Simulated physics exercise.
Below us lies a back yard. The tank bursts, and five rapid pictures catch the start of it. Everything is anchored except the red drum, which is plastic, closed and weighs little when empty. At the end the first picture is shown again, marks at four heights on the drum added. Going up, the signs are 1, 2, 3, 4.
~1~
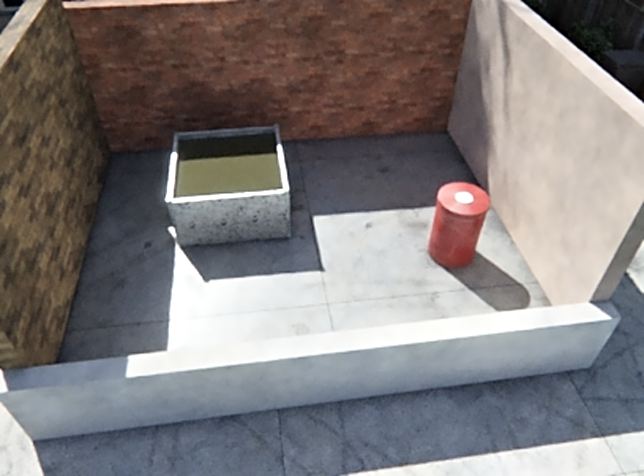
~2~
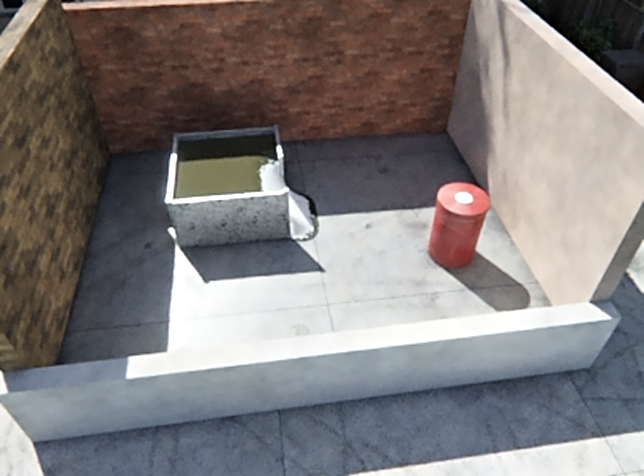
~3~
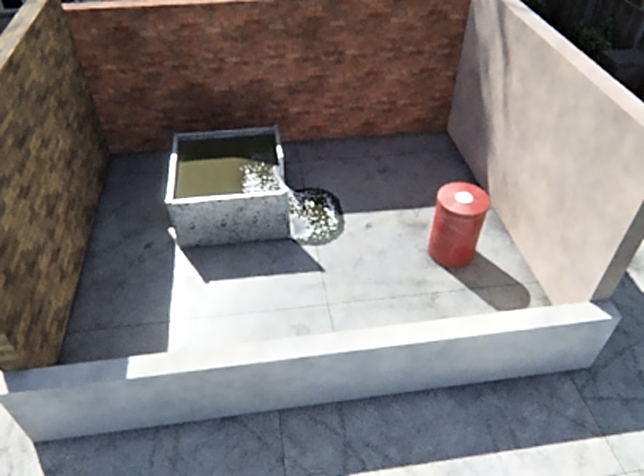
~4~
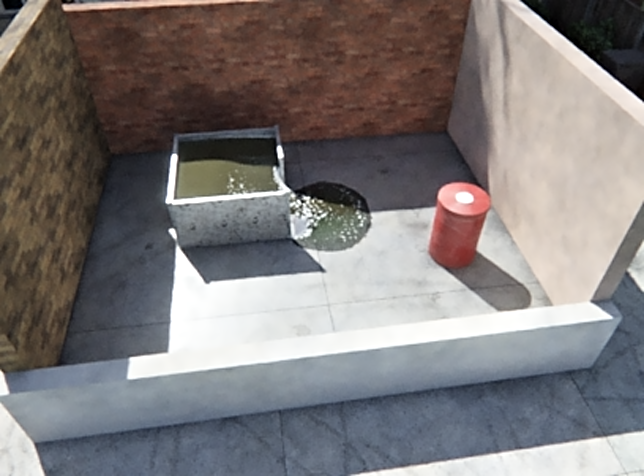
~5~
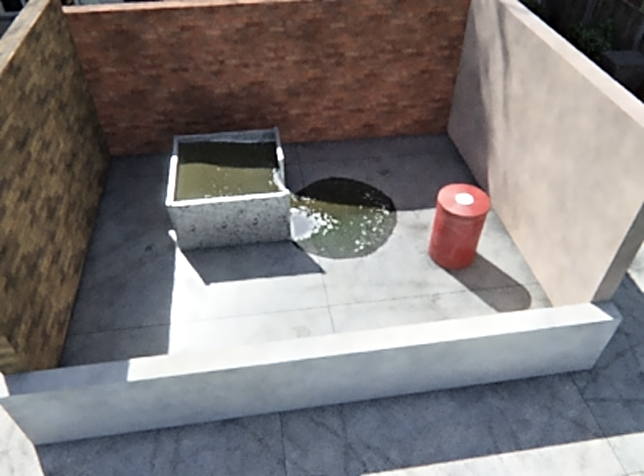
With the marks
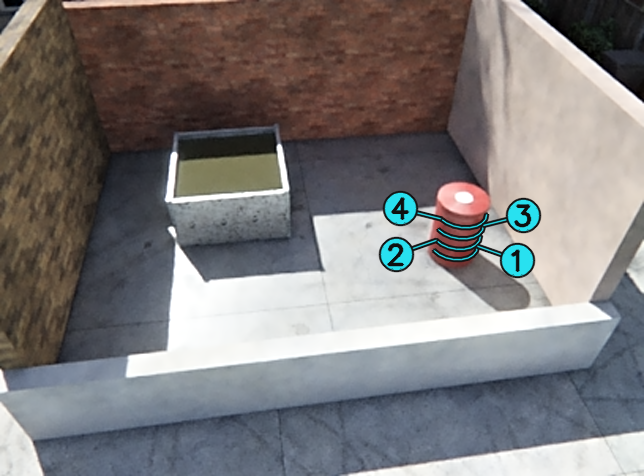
Murky water pours from the right side of a stone tank and spreads across the paving.
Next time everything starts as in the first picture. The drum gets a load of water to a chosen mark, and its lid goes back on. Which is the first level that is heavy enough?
2 will do.
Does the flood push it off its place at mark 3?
No, not at all.
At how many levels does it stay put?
Three.
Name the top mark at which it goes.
1 it is.
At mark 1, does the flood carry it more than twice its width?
No, less.
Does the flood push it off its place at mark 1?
Yes, that goes wrong.
In cyan, 1 at (461, 259); 2 at (463, 249); 3 at (466, 238); 4 at (469, 227); from the bottom up 1, 2, 3, 4.
For mark 1, it is pushed about its own width away.
For mark 2, it does not move.
For mark 3, it does not move.
For mark 4, it does not move.
